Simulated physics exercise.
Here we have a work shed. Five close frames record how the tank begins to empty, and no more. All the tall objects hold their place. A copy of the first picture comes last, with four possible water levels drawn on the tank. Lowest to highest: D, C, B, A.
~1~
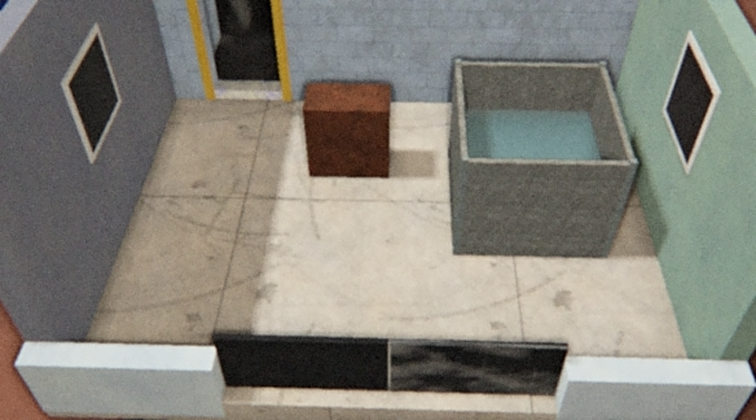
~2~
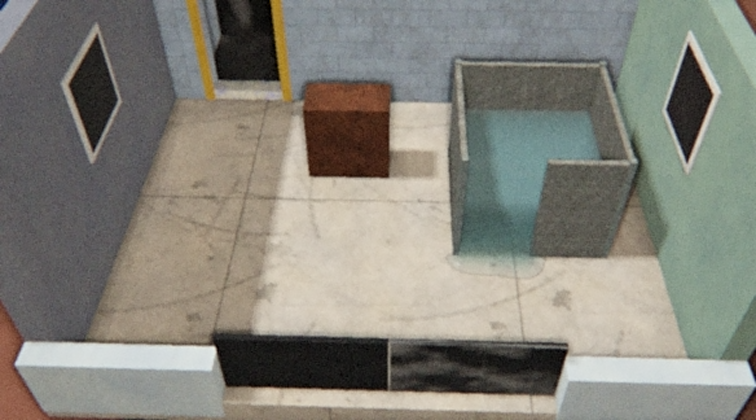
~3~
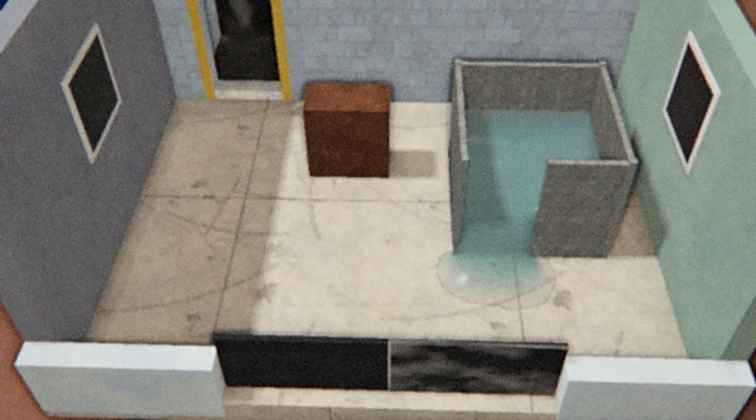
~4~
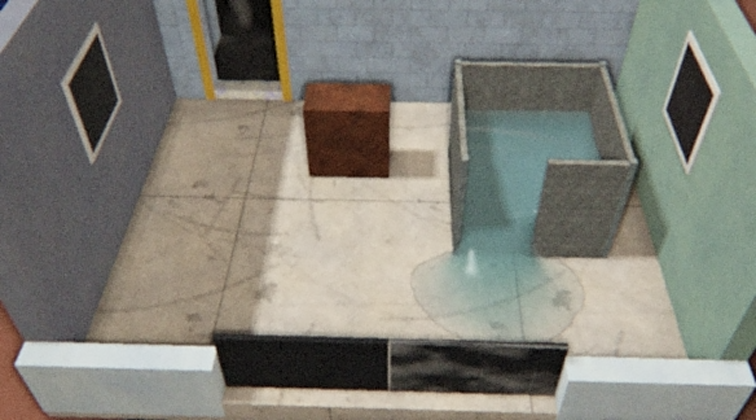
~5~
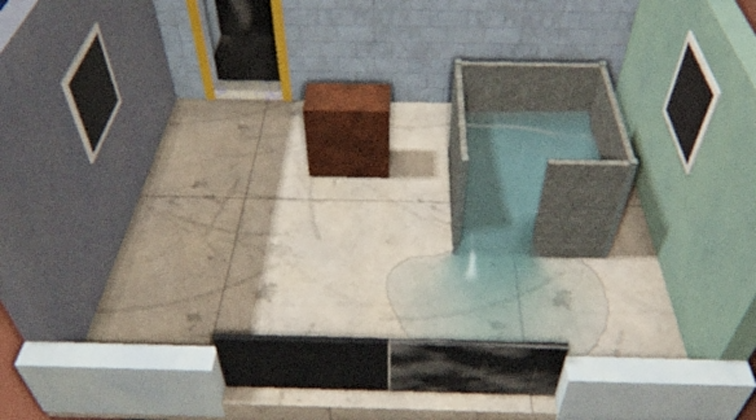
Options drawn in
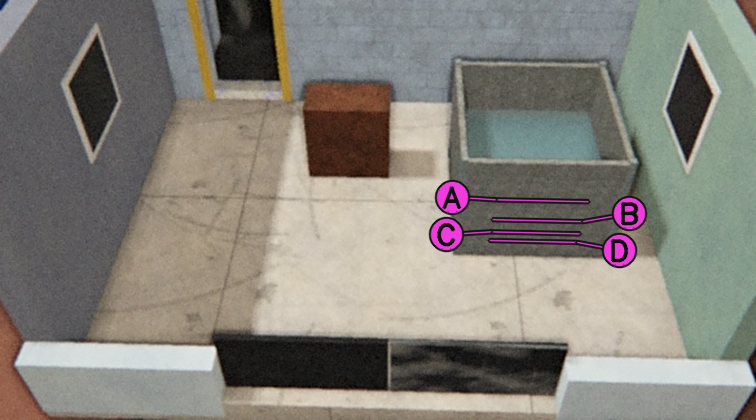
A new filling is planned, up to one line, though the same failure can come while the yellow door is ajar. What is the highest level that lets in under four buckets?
It is A.
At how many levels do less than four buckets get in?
All of them.
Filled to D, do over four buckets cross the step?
No, not at all.
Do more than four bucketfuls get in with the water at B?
No, that is safe.
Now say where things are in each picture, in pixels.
The first frame shows water in the tank at rest, its middle at (531, 153); foot of the yellow doorway at (250, 99); shut gate at (390, 348).
In the second frame, 1 % of the ground under water, visible out to (536, 263).
In the third frame, 3 % of the ground under water, visible out to (530, 299).
In the fourth frame, 7 % of the ground under water, visible out to (561, 309).
In the fifth frame, 12 % of the ground under water, visible out to (404, 305).
In magenta, A at (541, 200); B at (537, 220); C at (535, 232); D at (533, 241); from the bottom up D, C, B, A.
Choosing A, a bucket or two gets in.
Choosing B, nothing gets over.
Choosing C, nothing gets over.
Choosing D, nothing gets over.
